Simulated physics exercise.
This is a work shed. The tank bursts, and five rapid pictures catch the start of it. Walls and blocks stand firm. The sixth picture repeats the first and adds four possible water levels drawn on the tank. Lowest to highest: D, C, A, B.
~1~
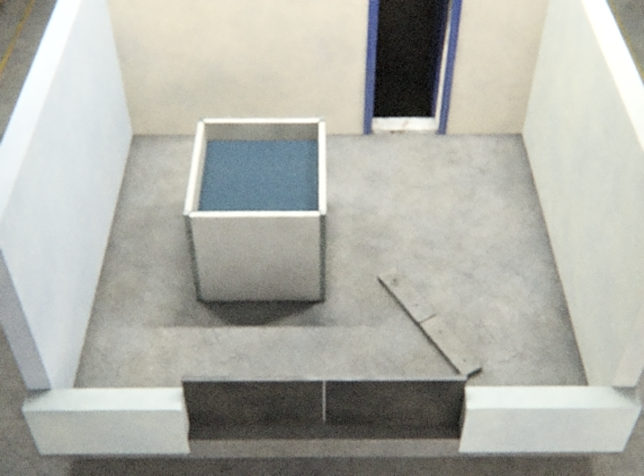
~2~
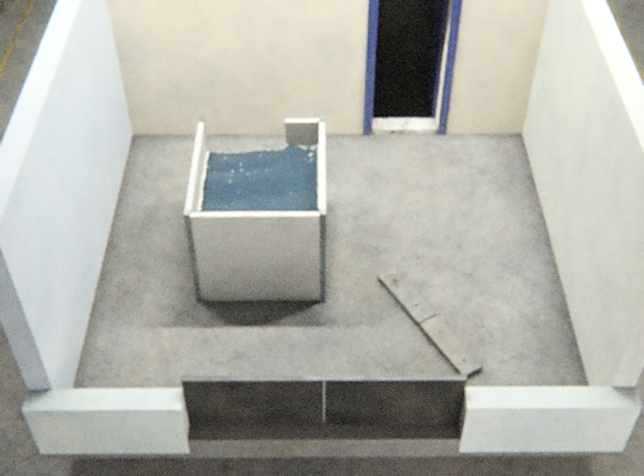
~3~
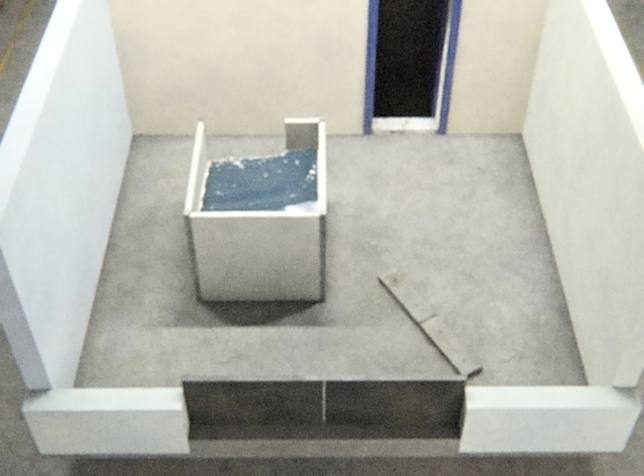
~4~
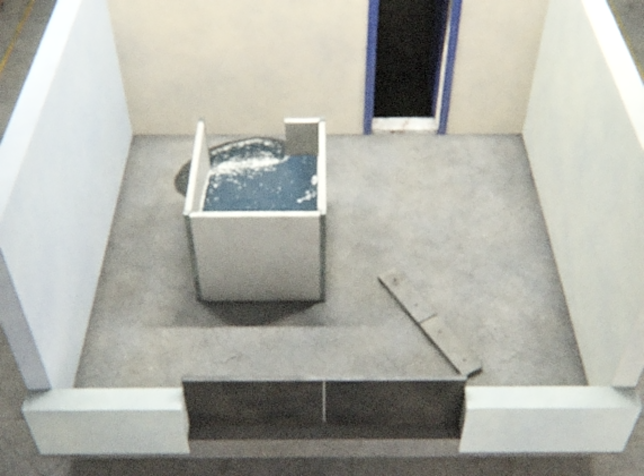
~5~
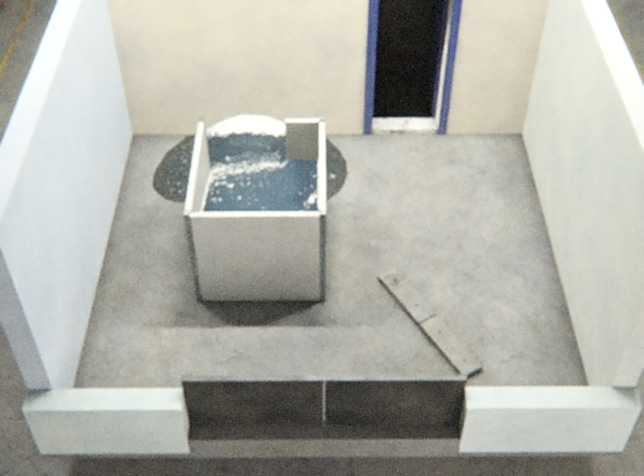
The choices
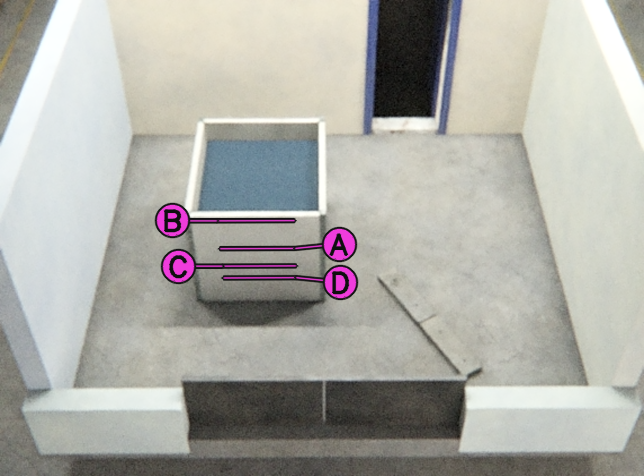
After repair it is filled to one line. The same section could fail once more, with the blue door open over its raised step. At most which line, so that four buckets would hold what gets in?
That is level A.
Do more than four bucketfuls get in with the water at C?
No, not at all.
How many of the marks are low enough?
Three.
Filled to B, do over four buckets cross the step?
Yes, it does.
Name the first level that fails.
It is B.
On the marked copy, A at (257, 248); B at (255, 220); C at (259, 266); D at (259, 277); from the bottom up D, C, A, B.
With A, a splash gets over, under a bucket.
With B, about 8 bucketfuls get in.
With C, nothing gets over.
With D, nothing gets over.
